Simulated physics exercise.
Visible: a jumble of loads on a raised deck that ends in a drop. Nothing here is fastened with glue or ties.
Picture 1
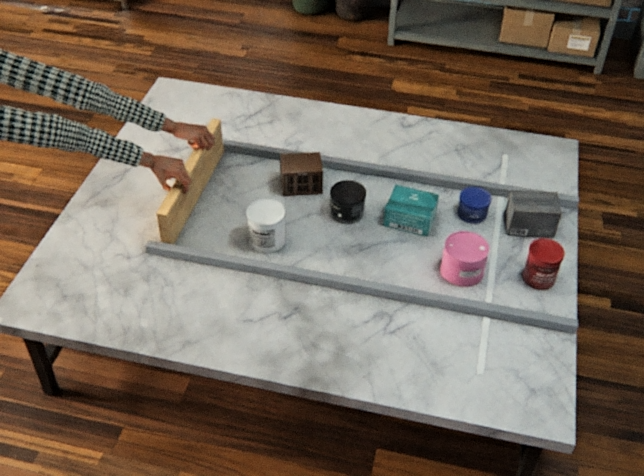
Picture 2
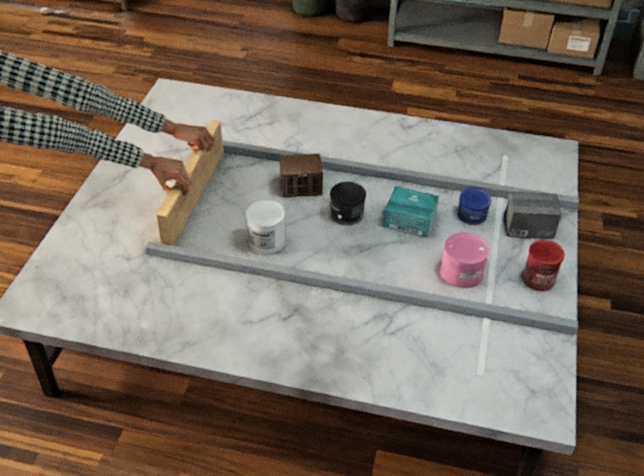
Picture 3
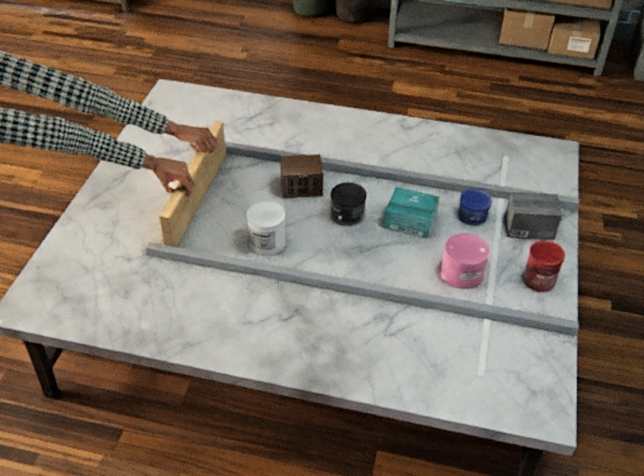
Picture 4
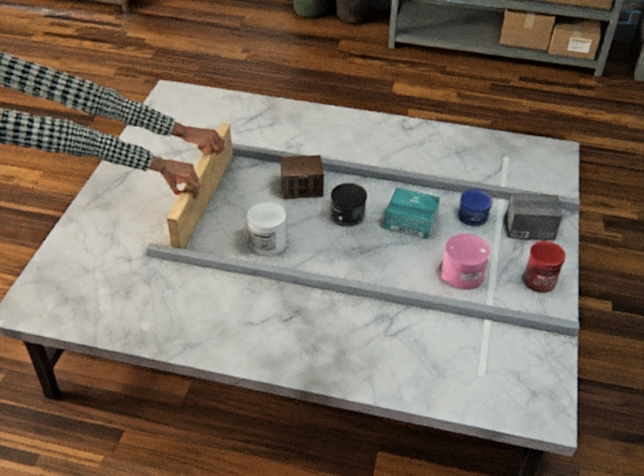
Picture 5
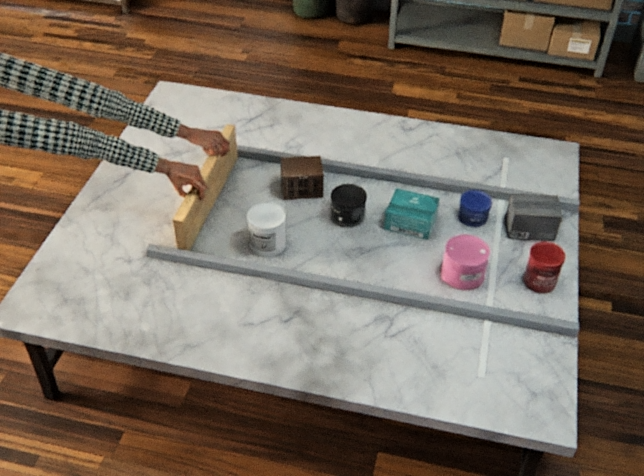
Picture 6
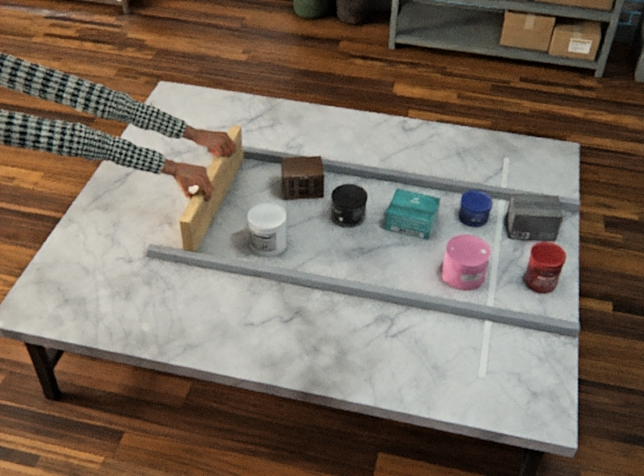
A wooden plank, pushed by two hands, slides slightly right along the table between grey rails.
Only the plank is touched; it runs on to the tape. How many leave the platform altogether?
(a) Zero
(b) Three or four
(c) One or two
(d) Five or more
One or two (c).
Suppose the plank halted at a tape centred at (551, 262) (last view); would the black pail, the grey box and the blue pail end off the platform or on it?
Looking at each in turn, the black pail is still there, the grey box is gone, and the blue pail is gone.
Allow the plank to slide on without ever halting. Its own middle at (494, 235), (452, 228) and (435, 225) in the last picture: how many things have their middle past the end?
Past-the-end tally - position 1: 2, position 2: 0, position 3: 0.
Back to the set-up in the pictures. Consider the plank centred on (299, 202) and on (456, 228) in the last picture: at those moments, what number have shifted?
At first I count 3, and then 8.
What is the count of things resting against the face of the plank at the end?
So the total is 3.
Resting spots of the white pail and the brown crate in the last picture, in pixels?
Final positions: Near (515, 275); near (522, 215).
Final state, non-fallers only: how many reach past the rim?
It would come to 1.
Early on, none off yet; red pail at rest near (544, 268); grey box at rest near (534, 217); blue pail at rest near (475, 209).
Finally, the number that fall off is one or two; lost, grey box and red pail.
